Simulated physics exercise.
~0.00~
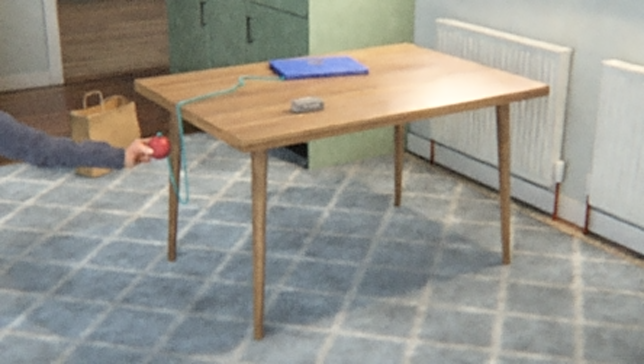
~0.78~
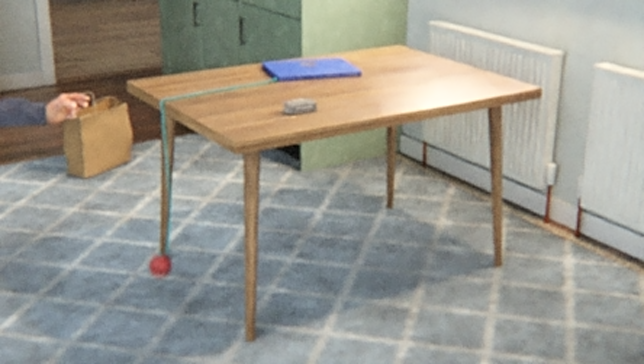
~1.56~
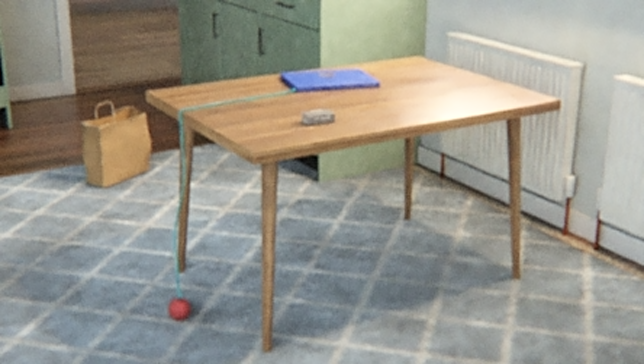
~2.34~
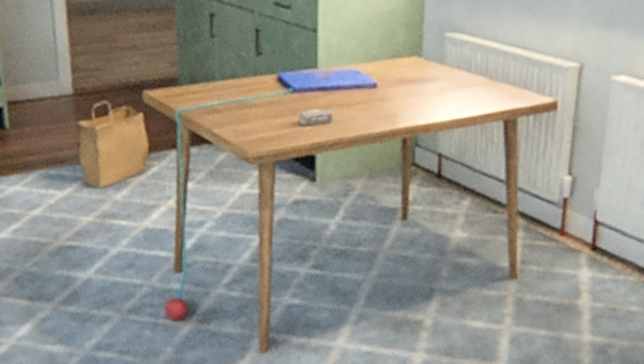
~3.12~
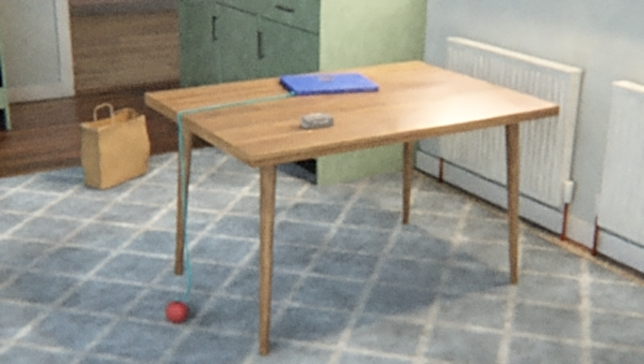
Red apple on a string dropping from a hand beside a wooden table to the floor, blue laptop and grey box staying put.
